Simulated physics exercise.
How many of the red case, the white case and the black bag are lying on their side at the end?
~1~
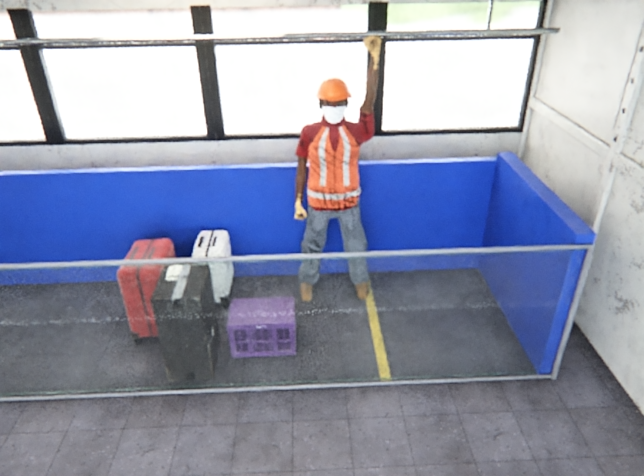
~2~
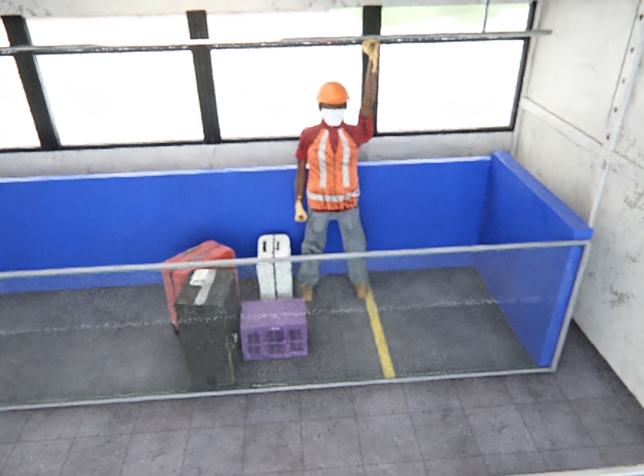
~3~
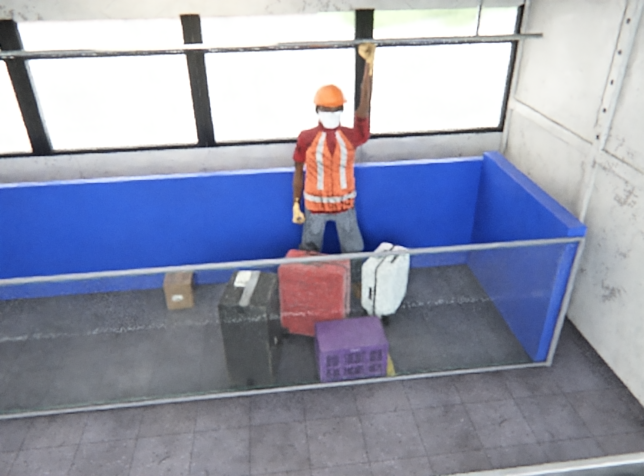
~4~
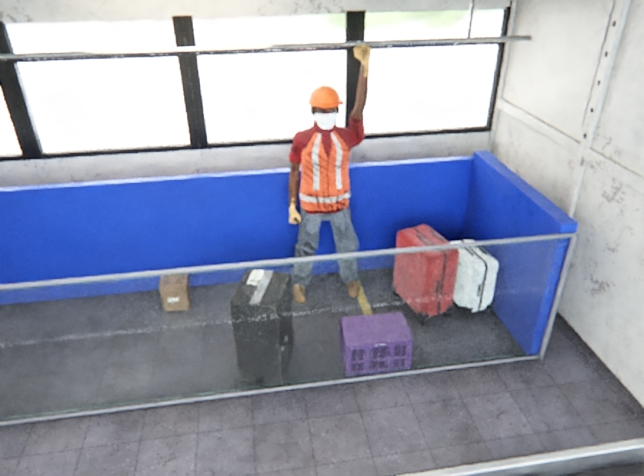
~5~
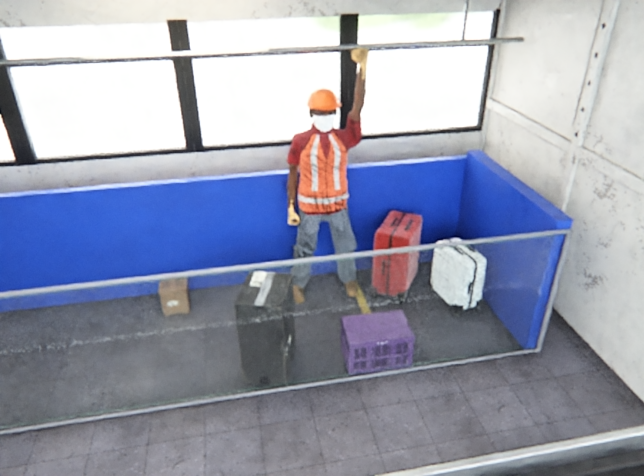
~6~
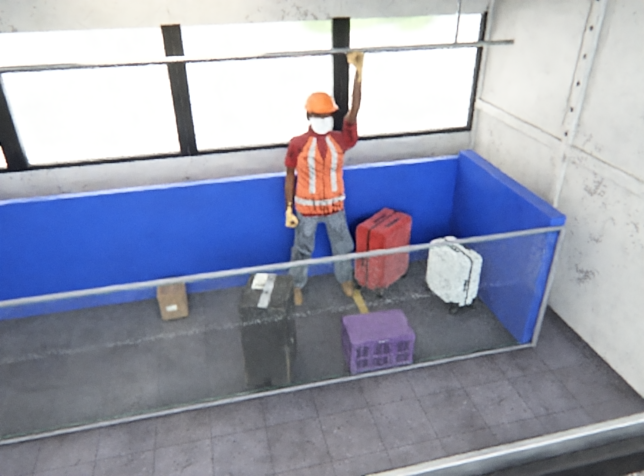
None of them are, as the red case, the white case and the black bag are all still standing upright.
